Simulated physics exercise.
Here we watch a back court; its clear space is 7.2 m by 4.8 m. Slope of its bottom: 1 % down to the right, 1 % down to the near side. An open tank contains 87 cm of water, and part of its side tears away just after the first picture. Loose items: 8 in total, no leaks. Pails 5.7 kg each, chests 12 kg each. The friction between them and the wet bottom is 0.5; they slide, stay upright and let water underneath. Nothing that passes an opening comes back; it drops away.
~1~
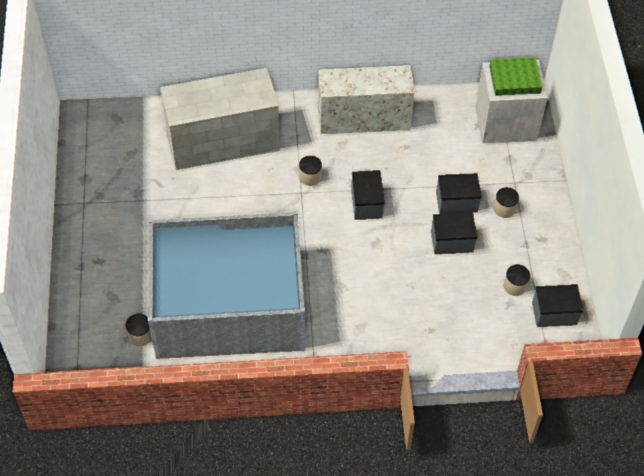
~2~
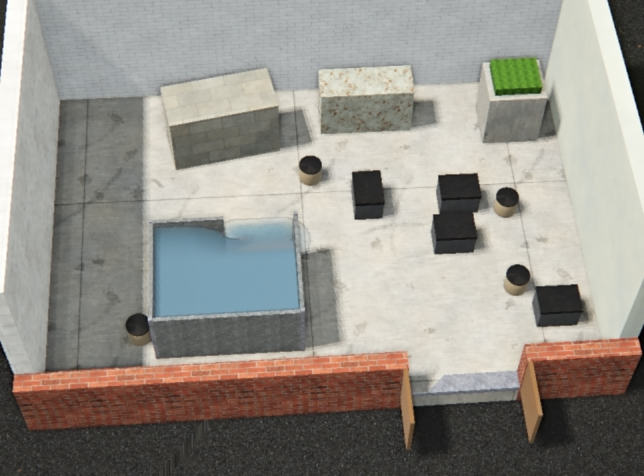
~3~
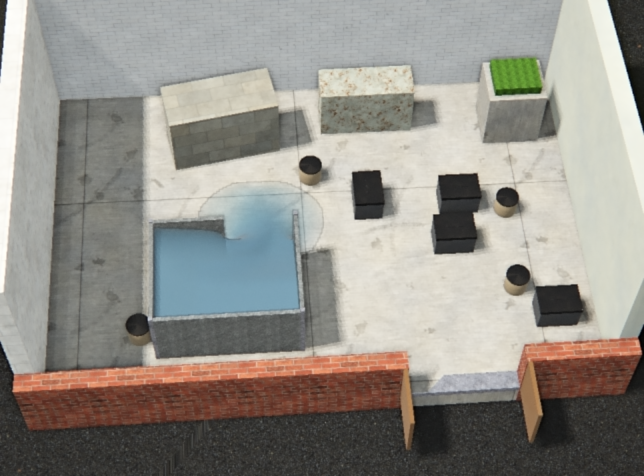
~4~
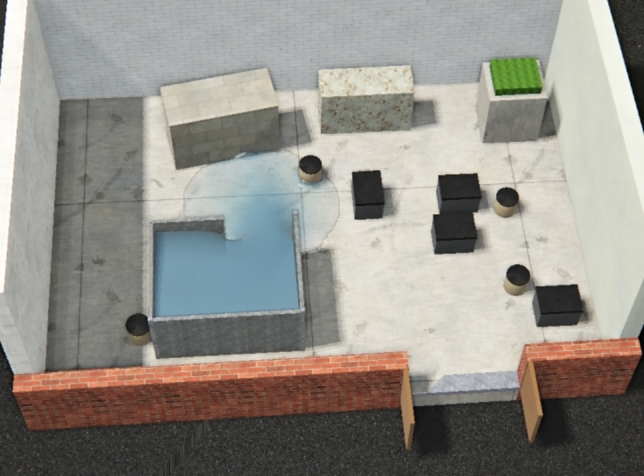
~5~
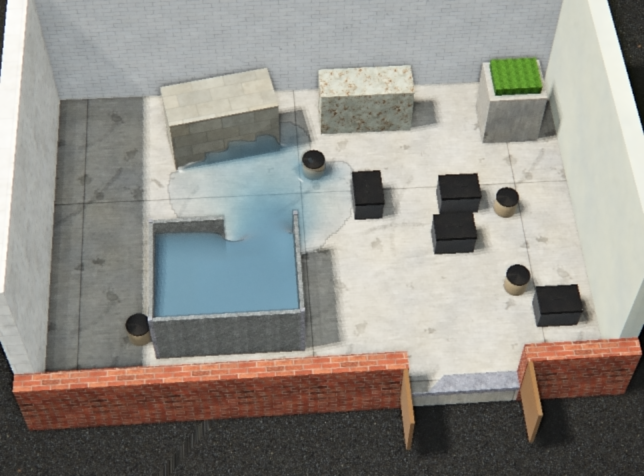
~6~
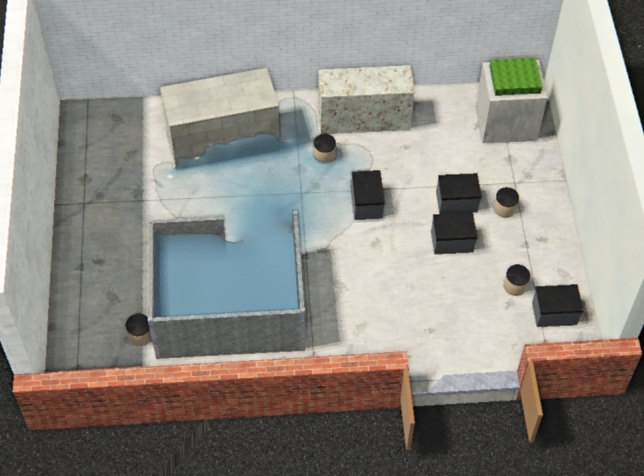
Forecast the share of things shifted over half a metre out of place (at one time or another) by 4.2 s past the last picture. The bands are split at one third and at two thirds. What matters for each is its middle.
It falls between one and two thirds.
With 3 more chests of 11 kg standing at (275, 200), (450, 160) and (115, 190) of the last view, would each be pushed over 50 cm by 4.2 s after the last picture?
Beyond it, beyond it, beyond it.
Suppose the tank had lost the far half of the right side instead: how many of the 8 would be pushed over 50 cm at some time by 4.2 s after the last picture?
Then it comes to 6.
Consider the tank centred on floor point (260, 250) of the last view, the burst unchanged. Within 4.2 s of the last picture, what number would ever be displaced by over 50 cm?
Count: 3.
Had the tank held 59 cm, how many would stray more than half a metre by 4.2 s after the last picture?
In that case 2 of them.
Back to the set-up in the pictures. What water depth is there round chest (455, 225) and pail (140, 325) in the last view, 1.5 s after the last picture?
I'd put it at 1 cm and 0 cm respectively.
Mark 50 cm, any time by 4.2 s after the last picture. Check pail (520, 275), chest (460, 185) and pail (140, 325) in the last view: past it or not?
Result, in order: Undershooting / undershooting / undershooting.
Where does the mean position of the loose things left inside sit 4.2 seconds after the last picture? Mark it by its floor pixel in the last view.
Centre of the remaining things: Roughly (442, 268).
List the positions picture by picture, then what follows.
The first picture shows a pail at (310, 164) rests on the ground; a pail at (138, 324) rests on the ground; water covers 2.6 m2; 0 of 8 have shifted.
The second picture shows a pail at (310, 164) rests on the ground; a pail at (138, 324), on the bottom; 3.3 m2 under water; 0 of 8 have shifted.
The third picture shows a pail at (310, 164), on the bottom; a pail at (138, 324), on the bottom; water covers 4.3 m2; 0 of 8 have shifted.
The fourth picture shows a pail at (310, 164) rests on the ground; a pail at (138, 324) rests on the ground; 5.4 m2 under water; 0 of 8 have shifted.
The fifth picture shows a pail at (313, 159), on the bottom, 10 cm from its start; a pail at (138, 324) rests on the ground; 6.2 m2 under water; 1 of 8 have shifted.
The sixth picture shows a pail at (325, 142), on the bottom, 42 cm from its start; a pail at (138, 324), on the bottom; 6.9 m2 under water; 1 of 8 have shifted.
Then, 0.4 s after the last picture 1 of 8 are over 50 cm from their spots; 1 afloat.
Then, 1.5 s after the last picture 2 of 8 are over 50 cm from their spots; 0 afloat.
Then, 2.8 s after the last picture 2 of 8 are over 50 cm from their spots; 0 afloat.
Then, 4.2 s after the last picture 3 of 8 are over 50 cm from their spots, and 3 have been at some point; 0 afloat.
